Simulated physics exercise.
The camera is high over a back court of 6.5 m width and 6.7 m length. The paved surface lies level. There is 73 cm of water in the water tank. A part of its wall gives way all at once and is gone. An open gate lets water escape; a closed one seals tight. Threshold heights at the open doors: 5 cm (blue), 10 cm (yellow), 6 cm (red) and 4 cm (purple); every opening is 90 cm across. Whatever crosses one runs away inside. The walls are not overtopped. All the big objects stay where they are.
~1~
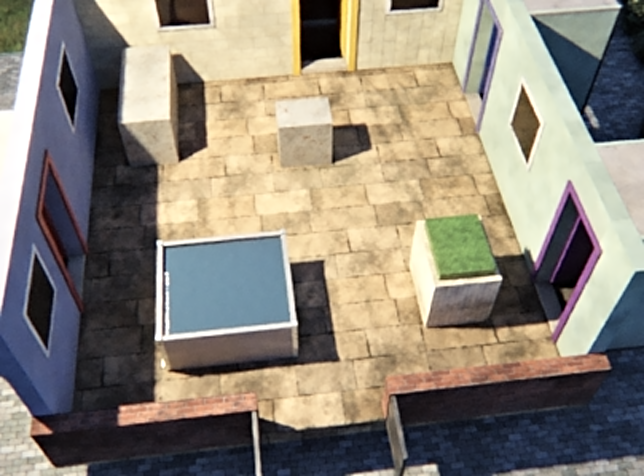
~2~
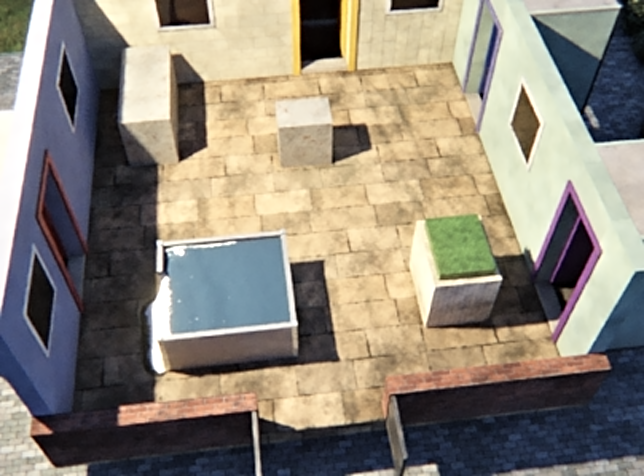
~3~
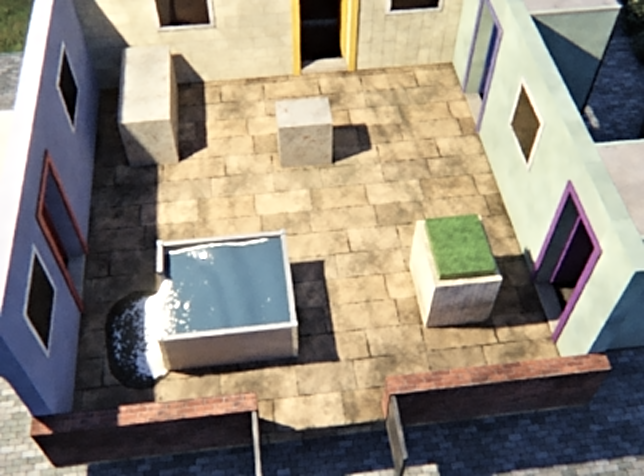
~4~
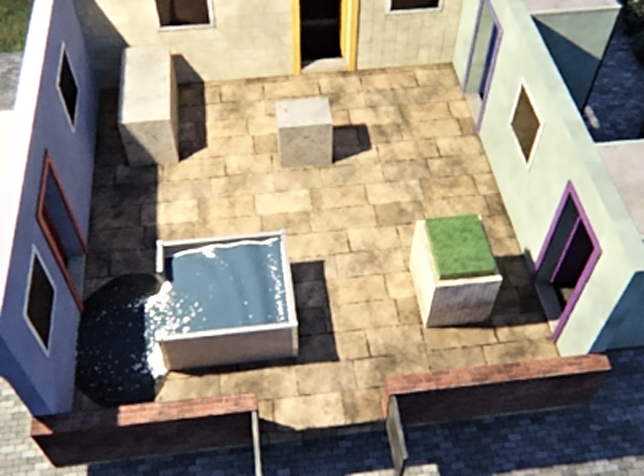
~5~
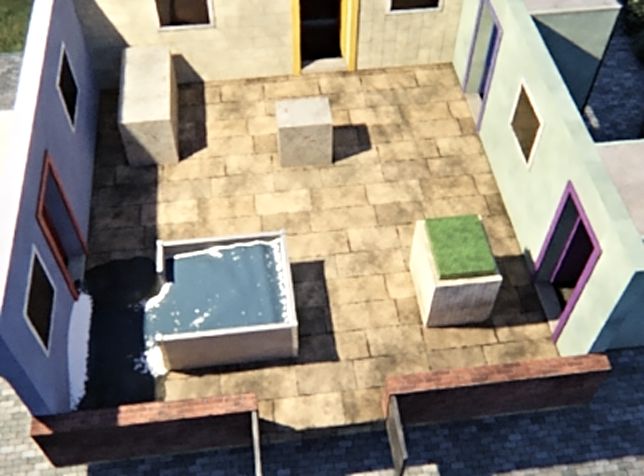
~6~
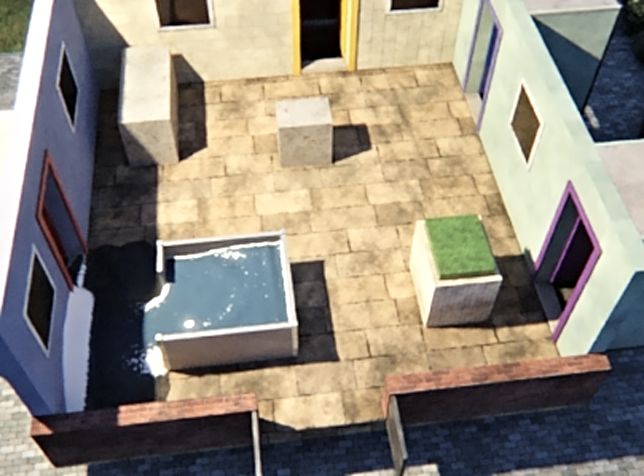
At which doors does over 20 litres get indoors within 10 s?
Within that time: At the blue door it does not reach the limit; at the yellow door it does not reach the limit; at the red door it goes over the limit; at the purple door it goes over the limit.
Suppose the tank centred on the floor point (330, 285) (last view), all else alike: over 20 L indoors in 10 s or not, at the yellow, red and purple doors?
Against that limit: Yellow not over, red above, purple not over.
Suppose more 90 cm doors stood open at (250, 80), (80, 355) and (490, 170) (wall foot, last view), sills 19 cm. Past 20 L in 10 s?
In turn: Under, past it, under.
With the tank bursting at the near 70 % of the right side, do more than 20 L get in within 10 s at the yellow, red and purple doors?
Then: Yellow under, red under, purple above.
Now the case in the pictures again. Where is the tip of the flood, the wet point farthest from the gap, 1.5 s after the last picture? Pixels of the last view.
Near (99, 117).
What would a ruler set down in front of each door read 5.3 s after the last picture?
Depths in cm: Blue 0, yellow 5, red 7, purple 8.
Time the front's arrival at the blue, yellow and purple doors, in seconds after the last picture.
Arrival: Blue 7.0 s, yellow 4.0 s, purple 2.6 s.
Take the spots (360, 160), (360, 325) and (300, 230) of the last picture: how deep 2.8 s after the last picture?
About 0, 2 and 0 cm.
Then, 0.7 s after the last picture water covers 10 % of the floor and is deepest (61 cm) near (71, 438); blue door not reached, yellow door not reached, red door 17 cm at the sill, 29 L in, purple door not reached.
Then, 1.5 s after the last picture water covers 25 % of the floor and is deepest (38 cm) near (71, 438); blue door not reached, yellow door not reached, red door 14 cm at the sill, 66 L in, purple door not reached.
Then, 2.8 s after the last picture water covers 45 % of the floor and is deepest (23 cm) near (566, 381); blue door not reached, yellow door not reached, red door 11 cm at the sill, 96 L in, purple door 5 cm at the sill, 3 L in.
Then, 5.3 s after the last picture water covers 65 % of the floor and is deepest (16 cm) near (96, 154); blue door not reached, yellow door 5 cm at the sill, 0 L in, red door 7 cm at the sill, 117 L in, purple door 8 cm at the sill, 60 L in.
Then, 9.3 s after the last picture water covers 95 % of the floor and is deepest (8 cm) near (424, 71); blue door 6 cm at the sill, 1 L in, yellow door 3 cm at the sill, 0 L in, red door 4 cm at the sill, 119 L in, purple door 5 cm at the sill, 85 L in.
